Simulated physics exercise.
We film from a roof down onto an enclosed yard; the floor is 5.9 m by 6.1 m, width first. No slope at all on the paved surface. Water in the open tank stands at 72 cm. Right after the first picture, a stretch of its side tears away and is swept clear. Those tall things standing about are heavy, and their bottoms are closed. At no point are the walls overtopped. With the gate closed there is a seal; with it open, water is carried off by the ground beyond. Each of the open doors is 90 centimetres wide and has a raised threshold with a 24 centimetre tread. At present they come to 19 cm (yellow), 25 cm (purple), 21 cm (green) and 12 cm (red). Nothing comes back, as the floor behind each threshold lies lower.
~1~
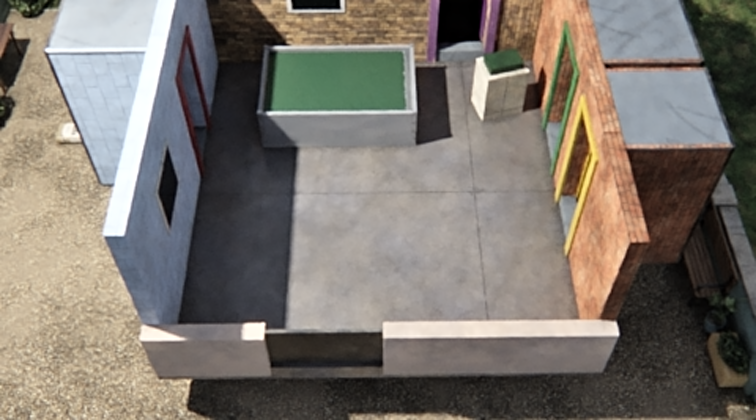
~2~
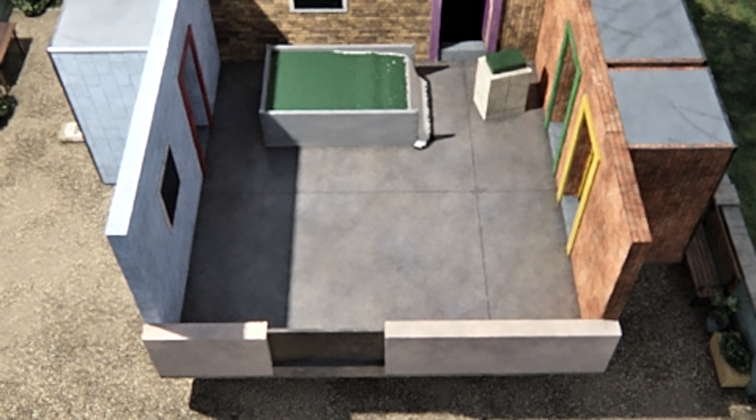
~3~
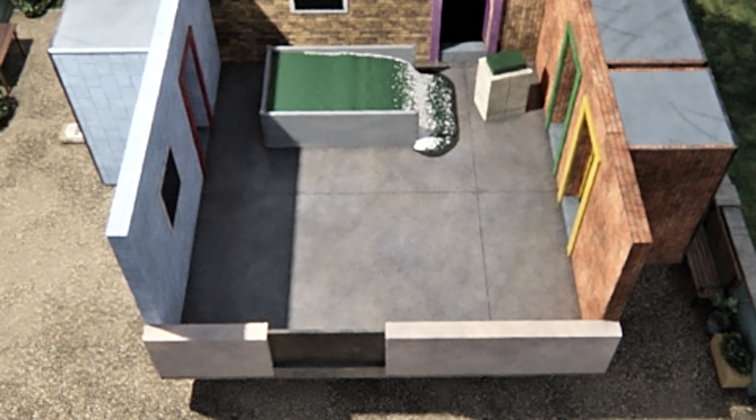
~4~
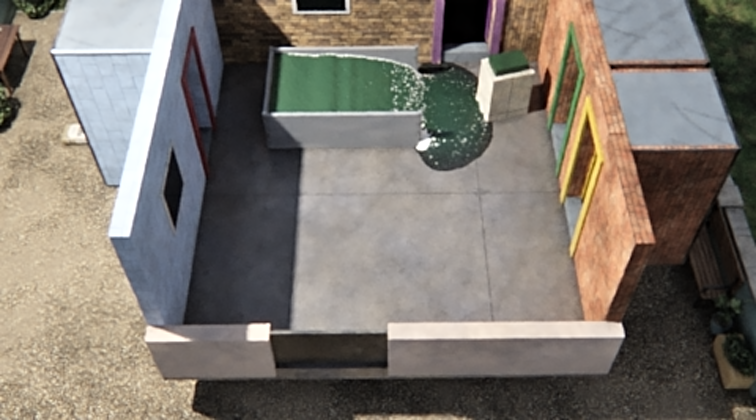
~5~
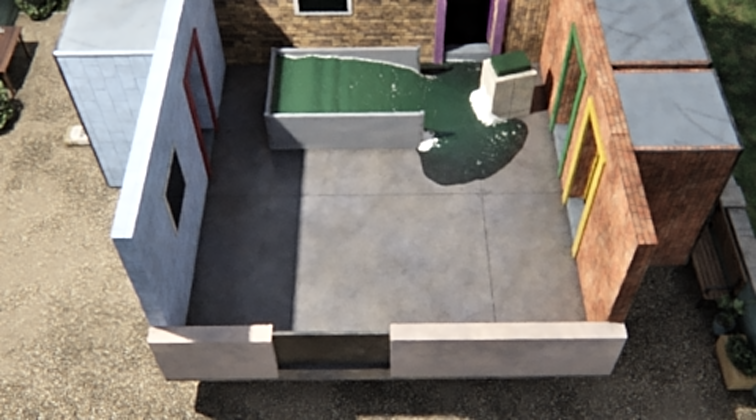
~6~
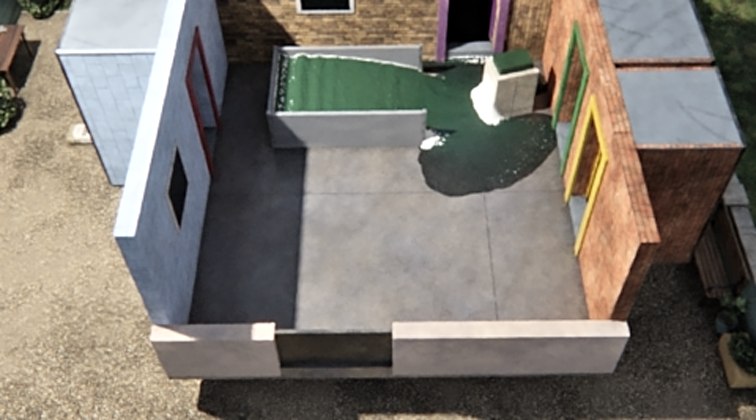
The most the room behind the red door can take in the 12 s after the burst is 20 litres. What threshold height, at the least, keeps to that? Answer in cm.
I would say about 11 cm.
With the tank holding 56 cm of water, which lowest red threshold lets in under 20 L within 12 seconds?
The step needs to be some 7.0 cm.
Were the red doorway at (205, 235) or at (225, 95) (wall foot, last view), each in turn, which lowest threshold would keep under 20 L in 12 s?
About 9.0 cm, then about 12.5 cm.
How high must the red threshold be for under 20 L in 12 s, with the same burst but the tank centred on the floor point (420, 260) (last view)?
Close to 8.5 cm would do it.
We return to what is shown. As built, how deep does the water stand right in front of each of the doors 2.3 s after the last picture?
Lab note, cm: Yellow 20; purple 28; green 19; red 0.
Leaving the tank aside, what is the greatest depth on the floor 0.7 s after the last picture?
50 cm.
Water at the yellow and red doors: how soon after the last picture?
Yellow 0.7 s, red 5.0 s.
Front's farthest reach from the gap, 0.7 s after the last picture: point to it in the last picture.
Lab note: Front tip approx. (564, 219).
Then, 0.7 s after the last picture water covers 20 % of the floor, deepest (50 cm) near (527, 65); it has not reached the red door.
Then, 2.3 s after the last picture water covers 40 % of the floor, deepest (34 cm) near (538, 72); it has not reached the red door.
Then, 11.3 s after the last picture water covers 95 % of the floor, deepest (16 cm) near (211, 180); 15 cm at the red door, 14 litres in over its 12 cm threshold.
At the red door as built, the water peaked near 16 cm, 10.9 s after the last picture.
With a threshold of 10 cm, 32 litres would have come in within the 12 s; with 12 cm, 13 litres. So under 20 litres takes about 11 cm.
